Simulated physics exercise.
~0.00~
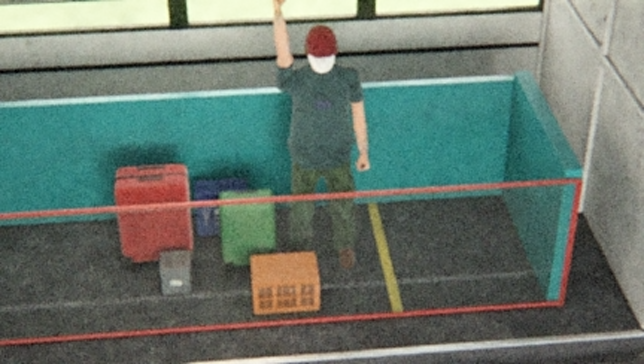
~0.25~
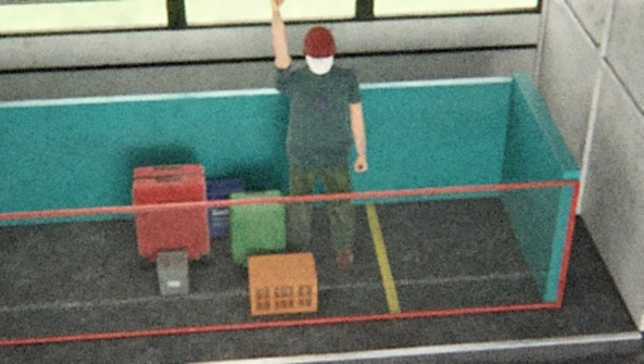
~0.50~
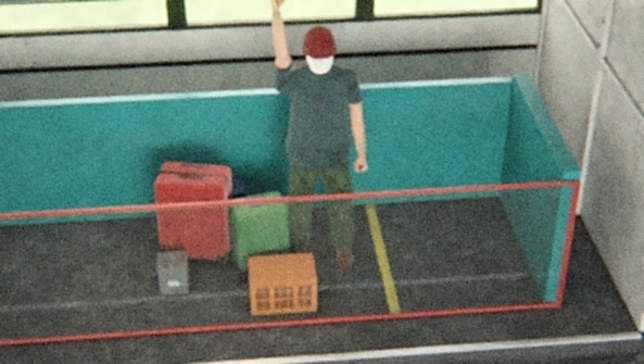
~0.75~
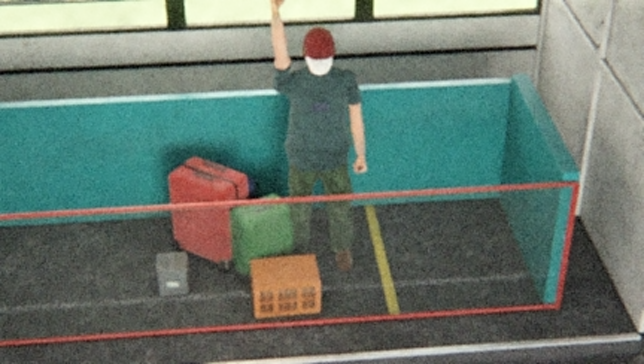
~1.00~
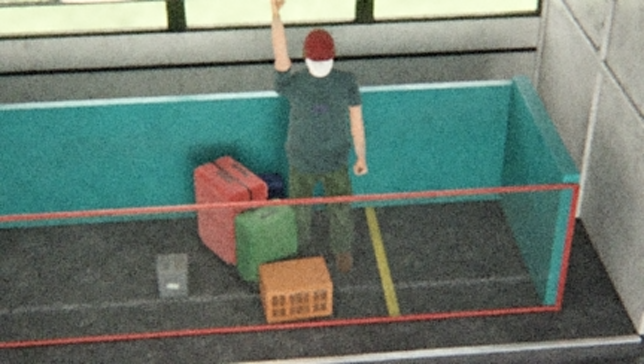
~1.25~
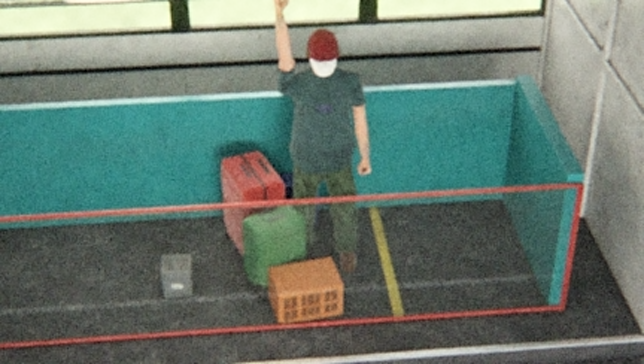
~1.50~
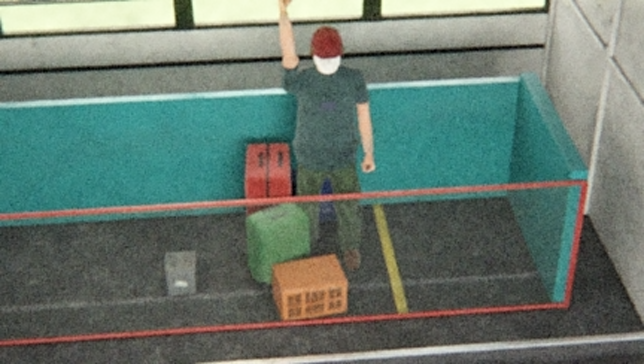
A red suitcase slides right behind a green case, stopping short of the yellow line.
